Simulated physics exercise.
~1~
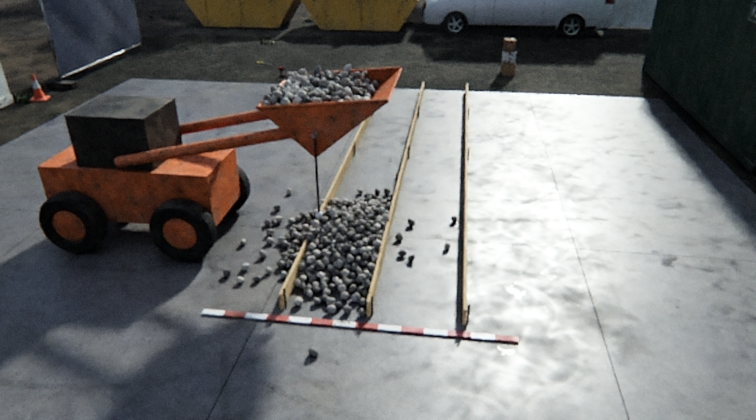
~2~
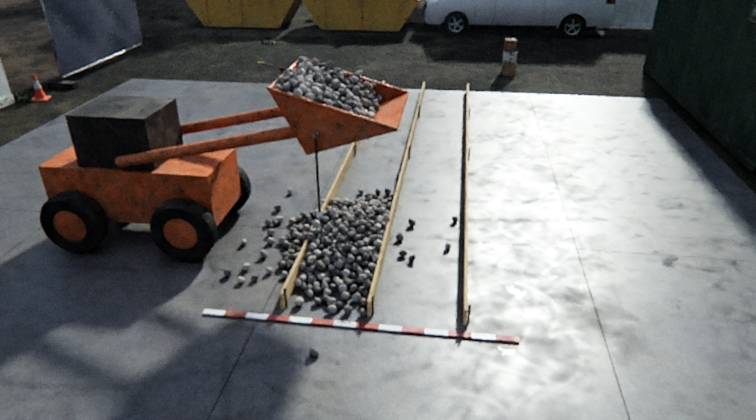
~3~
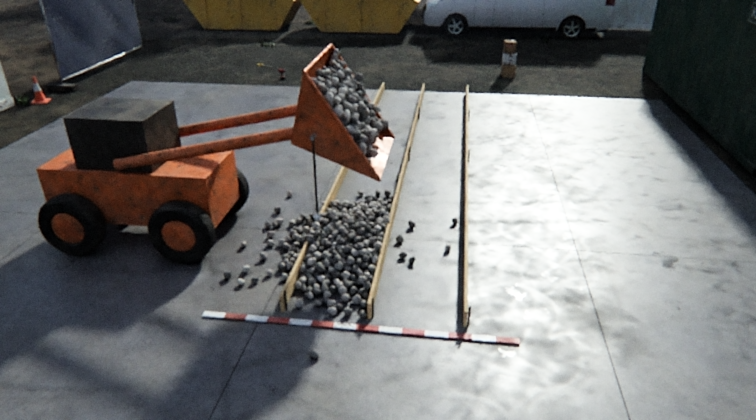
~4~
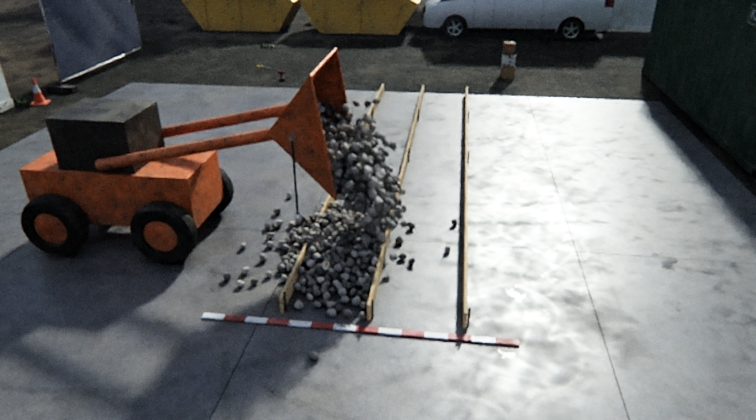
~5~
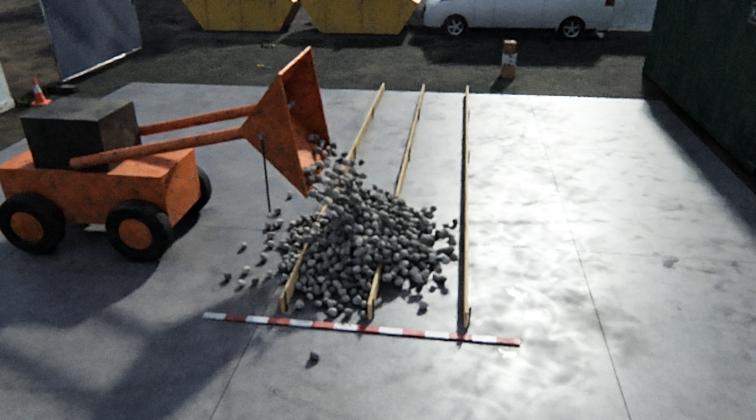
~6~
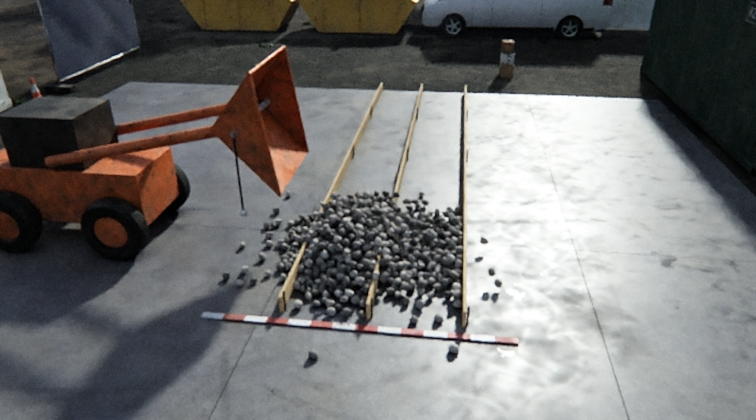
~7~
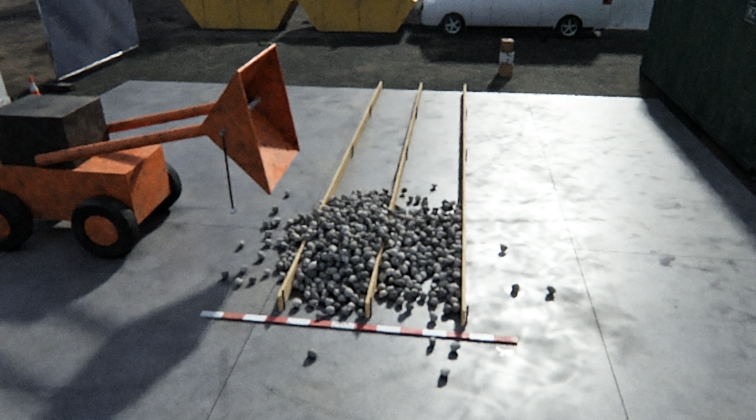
In a paved yard, an orange loader tipped its raised bucket and poured dark stones onto a pile between low wooden boards while backing away to the left, and the stones spread across both bays, a few ending up beyond the last board.
